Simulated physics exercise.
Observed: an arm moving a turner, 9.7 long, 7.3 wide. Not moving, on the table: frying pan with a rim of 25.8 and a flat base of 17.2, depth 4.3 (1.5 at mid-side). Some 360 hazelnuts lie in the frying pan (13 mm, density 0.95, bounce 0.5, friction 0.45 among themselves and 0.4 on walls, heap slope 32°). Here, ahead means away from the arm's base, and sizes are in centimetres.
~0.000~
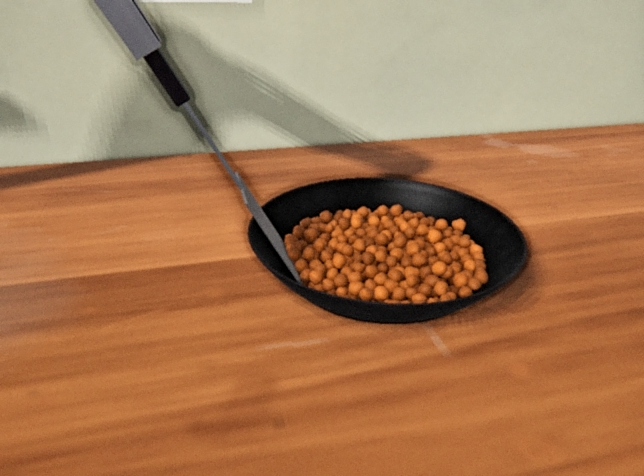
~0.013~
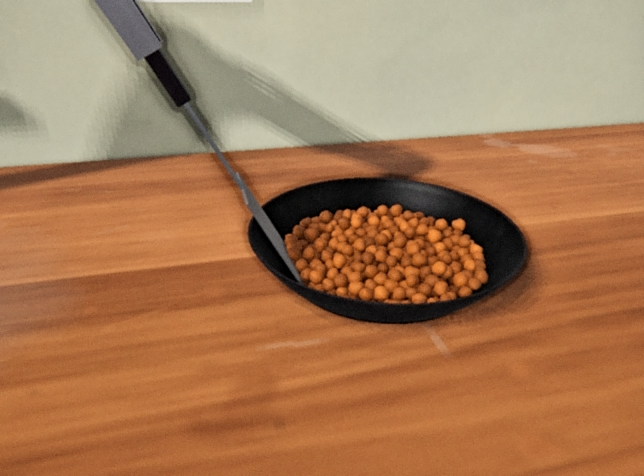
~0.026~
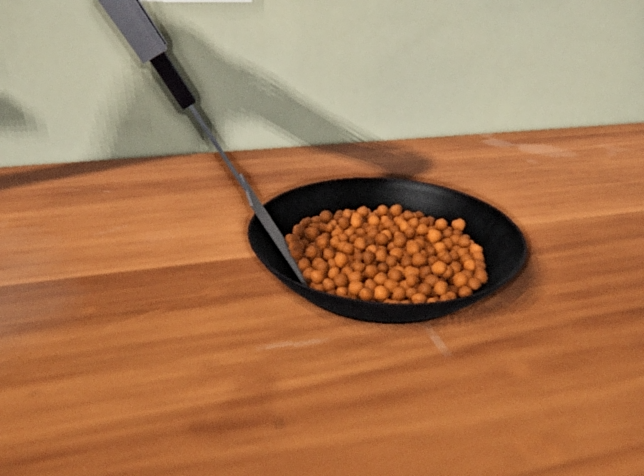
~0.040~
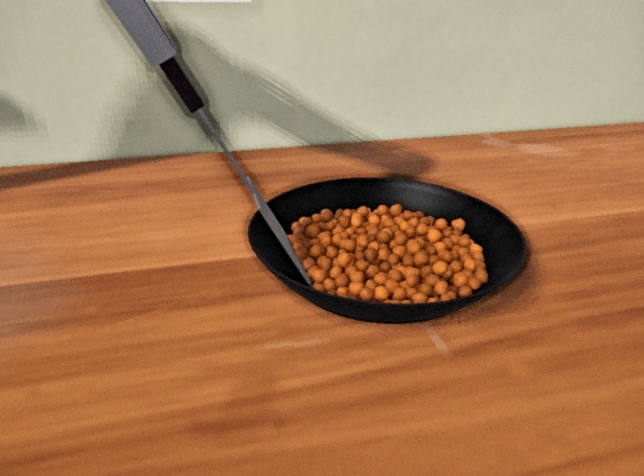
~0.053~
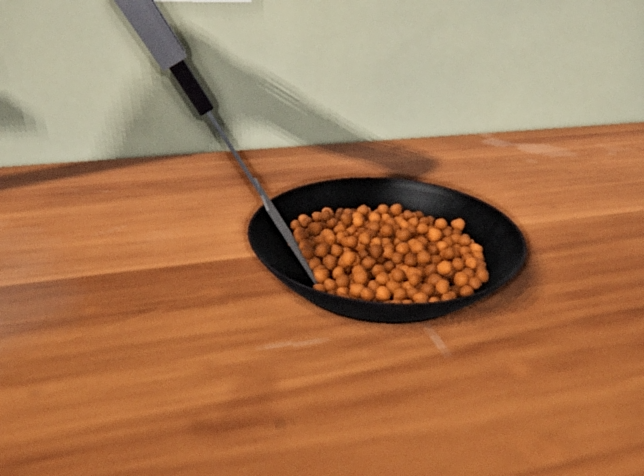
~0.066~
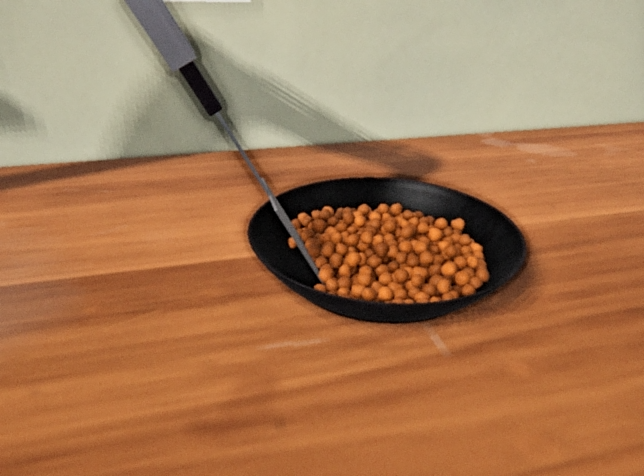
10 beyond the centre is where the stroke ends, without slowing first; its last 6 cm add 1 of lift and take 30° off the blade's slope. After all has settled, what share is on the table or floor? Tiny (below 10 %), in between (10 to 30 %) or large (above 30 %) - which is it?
In between, so 10 to 30 %.
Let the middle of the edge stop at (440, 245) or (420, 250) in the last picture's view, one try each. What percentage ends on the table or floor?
Close to 0 and close to 0 per cent, respectively.
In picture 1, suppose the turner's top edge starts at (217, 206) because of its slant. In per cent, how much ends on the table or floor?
Near 15 in a hundred.
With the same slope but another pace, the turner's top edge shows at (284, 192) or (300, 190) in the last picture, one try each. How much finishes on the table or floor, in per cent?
Near 30 per cent in the first try and near 40 per cent in the second.
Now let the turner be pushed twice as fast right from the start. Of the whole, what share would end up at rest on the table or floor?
Roughly 35 per cent, I'd say.
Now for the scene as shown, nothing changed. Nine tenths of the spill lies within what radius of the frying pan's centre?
I'd put it at about 25 centimetres.
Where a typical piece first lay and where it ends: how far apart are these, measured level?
Somewhere near 3 centimetres, I reckon.
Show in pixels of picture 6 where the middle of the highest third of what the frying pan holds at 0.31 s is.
(449, 223).
After 0.19 s, sloping 62°, highest piece 5 above the table; 365 in the frying pan.
After 0.31 s, sloping 53°, highest piece 6 above the table; 365 in the frying pan.
After 0.57 s, sloping 32°, highest piece 6 above the table; 316 in the frying pan, 48 on the table or floor, 1 on the blade or in flight.
After 1.62 s, sloping 32°, highest piece 6 above the table; 313 in the frying pan, 52 on the table or floor.
At rest, 313 in the frying pan, 52 on the table or floor. That is 14 % on the table or floor.
